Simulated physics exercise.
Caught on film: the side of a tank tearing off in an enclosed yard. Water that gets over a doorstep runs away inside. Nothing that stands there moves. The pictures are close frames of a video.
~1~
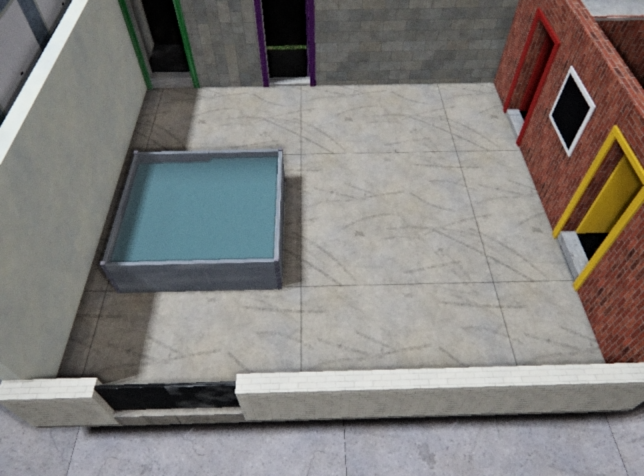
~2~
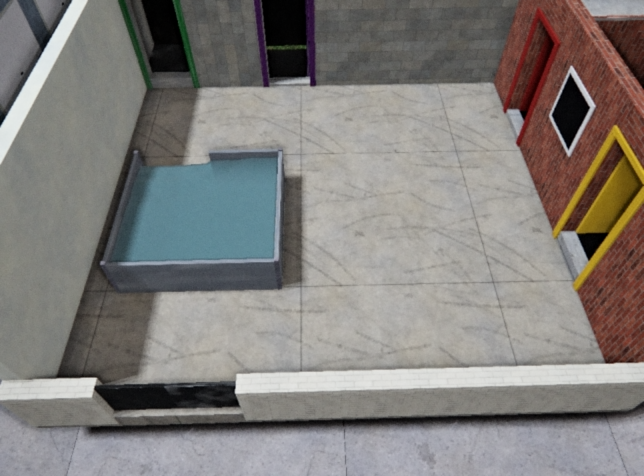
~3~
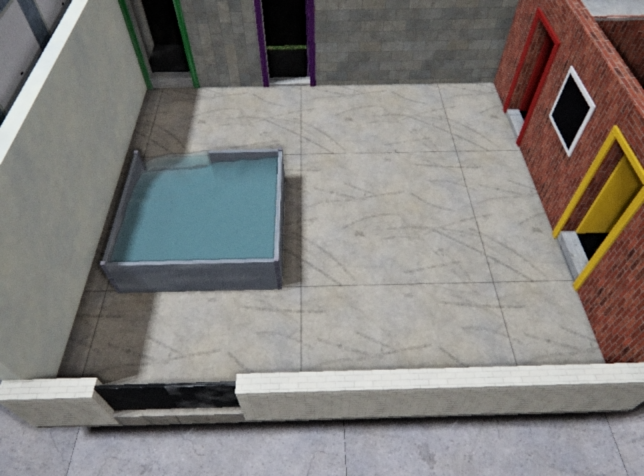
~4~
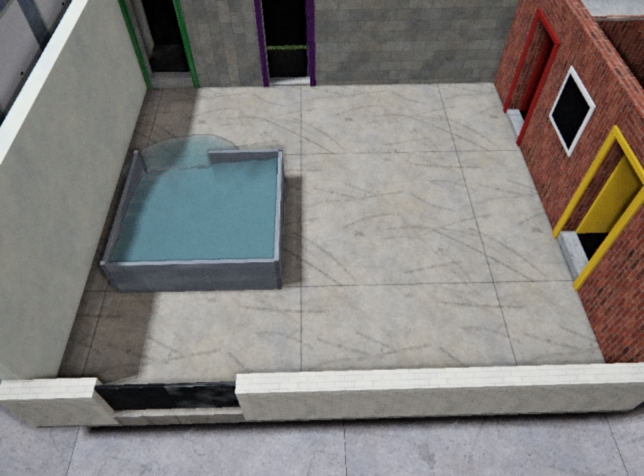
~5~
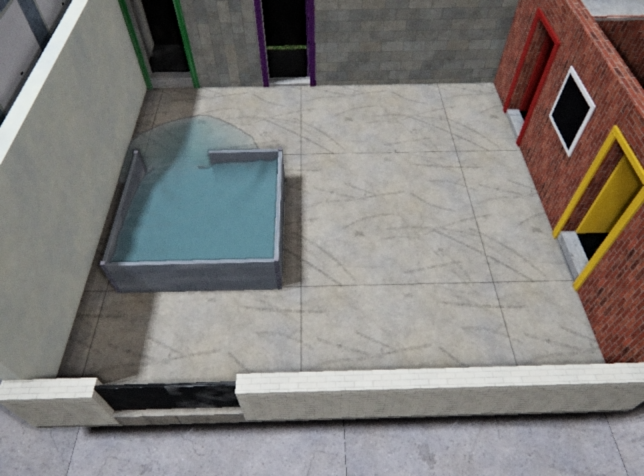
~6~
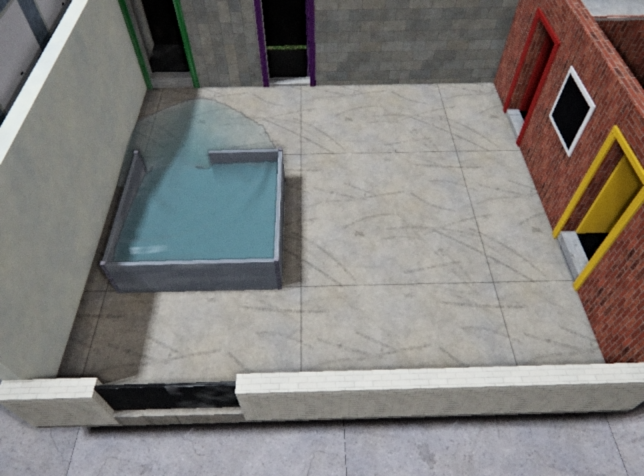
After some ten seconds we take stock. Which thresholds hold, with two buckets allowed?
One by one: The red door lets in a lot; the purple door lets in a lot; the green door lets in a lot; the yellow door admits no more than that.
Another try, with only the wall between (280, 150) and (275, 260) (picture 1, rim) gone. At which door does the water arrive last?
The green door.
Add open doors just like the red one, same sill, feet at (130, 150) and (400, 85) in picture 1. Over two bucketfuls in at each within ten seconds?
In that order: Goes over, keeps below it.
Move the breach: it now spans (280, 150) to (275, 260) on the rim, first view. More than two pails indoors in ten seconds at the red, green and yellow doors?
One by one: Red door goes over, green door takes less, yellow door takes more.
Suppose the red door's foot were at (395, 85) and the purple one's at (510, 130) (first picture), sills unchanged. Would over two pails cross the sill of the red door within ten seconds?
In short: The red door holds.
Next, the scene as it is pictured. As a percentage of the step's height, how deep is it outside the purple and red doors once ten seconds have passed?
About 130 and 130 per cent.
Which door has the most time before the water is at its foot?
The door marked yellow.
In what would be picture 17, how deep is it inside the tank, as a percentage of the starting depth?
Close to 60 %.
A moment on, water covers 15 % of the floor; the red door not reached, the purple door not reached, the green door under two buckets in, the yellow door not reached.
Next, water covers 20 % of the floor; the red door not reached, the purple door under two buckets in, the green door over two buckets in, the yellow door not reached.
Then, water covers 30 % of the floor; the red door not reached, the purple door over two buckets in, the green door far over two buckets in, the yellow door not reached.
Later, water covers 60 % of the floor; the red door over two buckets in, the purple door over two buckets in, the green door far over two buckets in, the yellow door wet at the sill, nothing in.
In the end, water covers 80 % of the floor; the red door far over two buckets in, the purple door far over two buckets in, the green door far over two buckets in, the yellow door wet at the sill, nothing in.
